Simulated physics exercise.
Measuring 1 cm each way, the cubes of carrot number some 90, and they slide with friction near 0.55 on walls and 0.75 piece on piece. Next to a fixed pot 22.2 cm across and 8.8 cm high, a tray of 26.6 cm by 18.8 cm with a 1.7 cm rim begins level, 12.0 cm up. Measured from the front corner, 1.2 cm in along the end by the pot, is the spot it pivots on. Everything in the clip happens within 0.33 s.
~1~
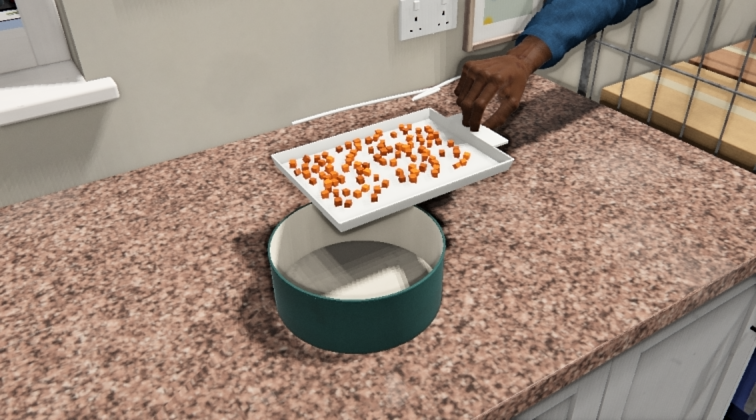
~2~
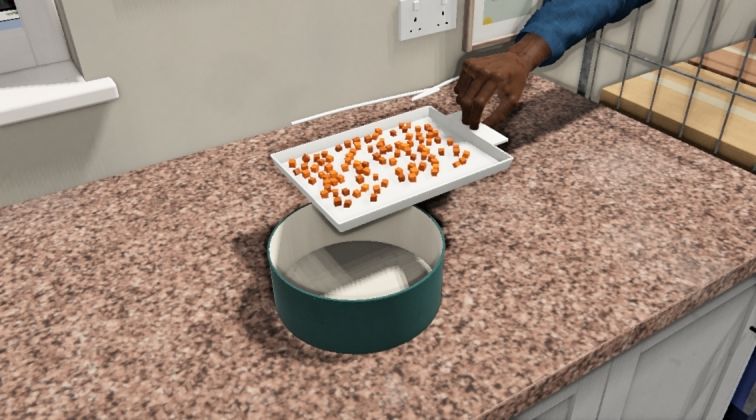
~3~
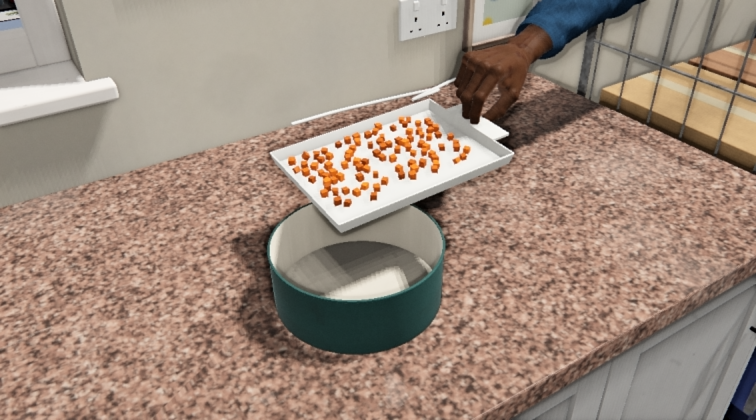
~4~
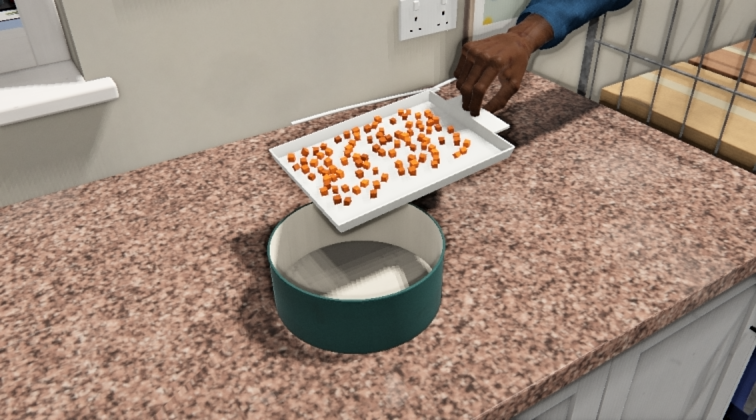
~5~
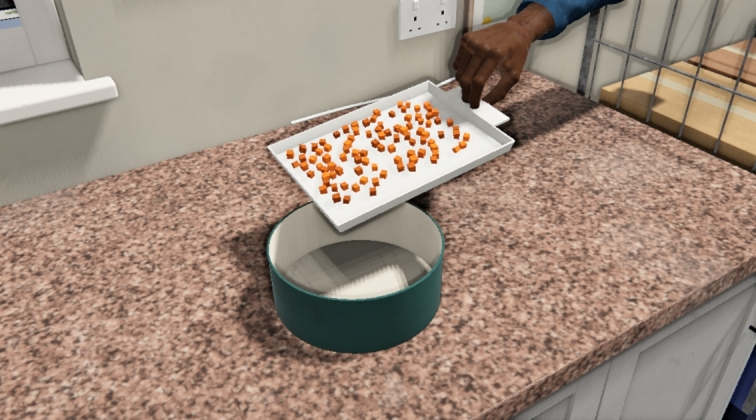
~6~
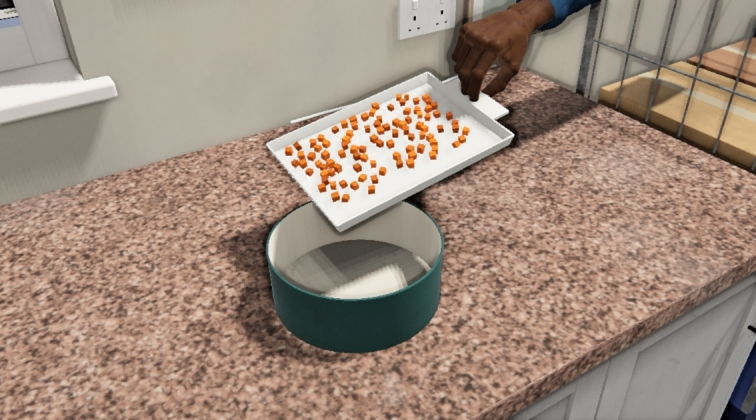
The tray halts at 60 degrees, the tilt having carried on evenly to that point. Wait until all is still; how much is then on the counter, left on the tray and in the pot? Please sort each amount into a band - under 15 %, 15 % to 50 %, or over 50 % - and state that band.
Counter: Under 15 %; left on the tray: Over 50 %; pot: 15 % to 50 %.
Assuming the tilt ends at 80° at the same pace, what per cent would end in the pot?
I'd put it at close to 40 per cent.
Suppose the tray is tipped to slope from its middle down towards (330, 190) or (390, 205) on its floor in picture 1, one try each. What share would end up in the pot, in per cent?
Roughly 15 per cent on the first try and 20 per cent on the second.
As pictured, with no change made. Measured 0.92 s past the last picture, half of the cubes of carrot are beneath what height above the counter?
About 16 centimetres.
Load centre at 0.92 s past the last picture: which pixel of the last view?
Close to pixel (338, 194).
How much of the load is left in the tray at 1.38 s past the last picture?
Around 70 percent.
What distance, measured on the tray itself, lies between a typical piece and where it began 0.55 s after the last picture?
Displacement on the tray: Roughly 2 cm.
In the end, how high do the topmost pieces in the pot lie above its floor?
Some 1.5 cm up.
Then, 0.55 s after the last picture, tilt 34 degrees; the tray holds 100 %, the pot 0 %.
Then, 0.92 s after the last picture, tilt 50 degrees; the tray holds 90 %, the pot 5 %.
Then, 1.38 s after the last picture, tilt 60 degrees; the tray holds 70 %, the pot 30 %.
In the end, counter 0 %, tray 70 %, pot 30 %.
